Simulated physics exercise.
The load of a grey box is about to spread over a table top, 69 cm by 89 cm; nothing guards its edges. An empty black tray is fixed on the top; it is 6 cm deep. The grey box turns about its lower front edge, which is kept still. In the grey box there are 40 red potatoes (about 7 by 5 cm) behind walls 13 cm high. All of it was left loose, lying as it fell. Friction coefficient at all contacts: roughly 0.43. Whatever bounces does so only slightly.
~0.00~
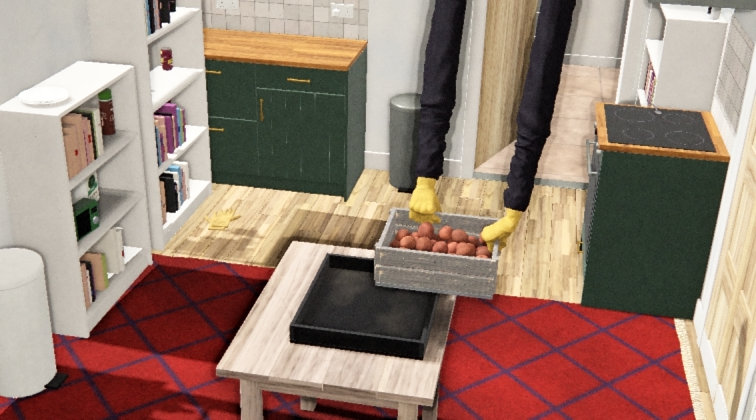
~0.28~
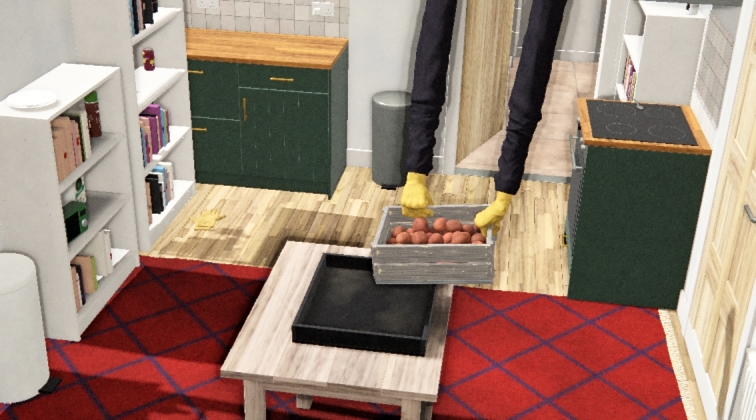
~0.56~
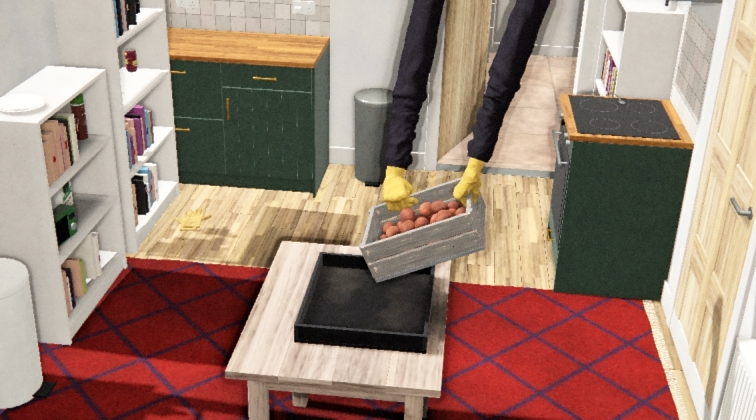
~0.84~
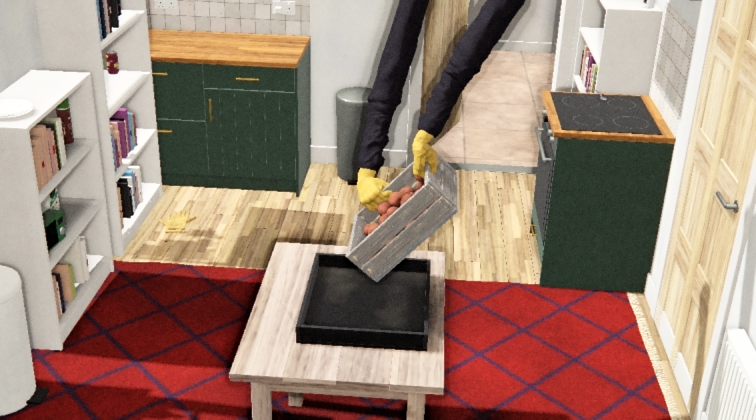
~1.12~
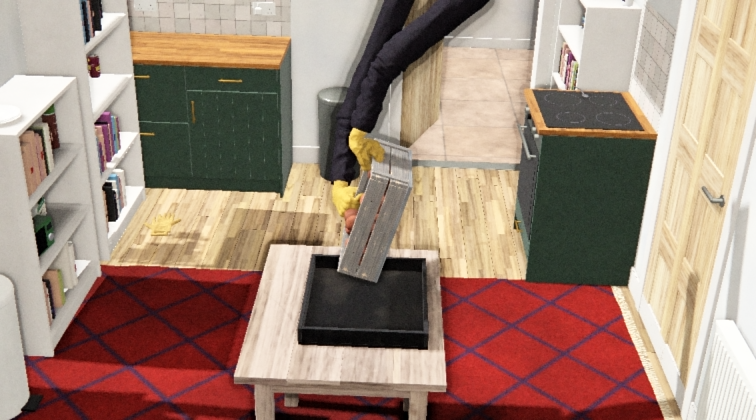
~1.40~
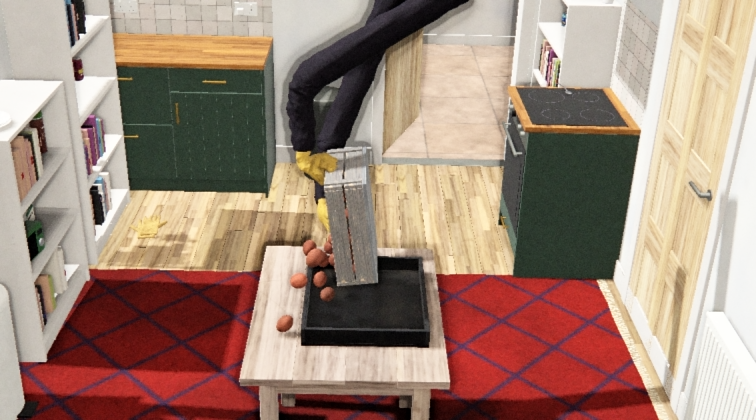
Yellow-gloved hands tilted a grey box of red potatoes beside a black tray on a wooden table, turning it steadily to the left until it stood on end and several potatoes tumbled out.
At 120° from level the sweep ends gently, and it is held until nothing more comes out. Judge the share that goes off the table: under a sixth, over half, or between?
I'd bet on the in-between answer.
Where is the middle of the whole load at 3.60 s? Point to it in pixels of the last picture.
I'd place it about (316, 304) in the last view.
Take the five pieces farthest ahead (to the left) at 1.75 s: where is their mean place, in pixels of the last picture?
Mean position approx. (243, 311).
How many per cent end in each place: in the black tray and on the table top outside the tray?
Approx. 55 % / 10 %.
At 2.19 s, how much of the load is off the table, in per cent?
By that time, roughly 20 percent.
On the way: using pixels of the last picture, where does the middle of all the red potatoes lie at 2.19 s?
Centre: Approx. (314, 300).
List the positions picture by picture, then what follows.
In the first frame (we follow the rim corner now nearest the camera), grey box at (492, 260); black tray at (420, 341); tilt 0°; nothing out yet.
Grey box at (486, 245); tilt 7°, in the second frame.
Grey box at (466, 214); tilt 24°, in the third frame.
Grey box at (424, 186); tilt 48°, in the fourth frame.
Grey box at (370, 178); tilt 74°, in the fifth frame.
Grey box at (324, 191); black tray at (426, 330); tilt 97°; 7 out, the lowest potato at (320, 279), in the sixth frame.
After 1.75 s, tilt 117°; 11 still in the grey box, 7 in the black tray, 15 on the table top outside the tray, 2 over the left end of the table and 5 in the air.
After 2.19 s, tilt 120°; 22 in the black tray, 10 on the table top outside the tray and 8 over the left end of the table.
After 2.81 s, tilt 120°; 22 in the black tray, 4 on the table top outside the tray and 14 over the left end of the table.
When it is over (at 3.60 s), 22 in the black tray, 4 on the table top outside the tray and 14 over the left end of the table. Asked share, 14 of 40, 35 per cent.
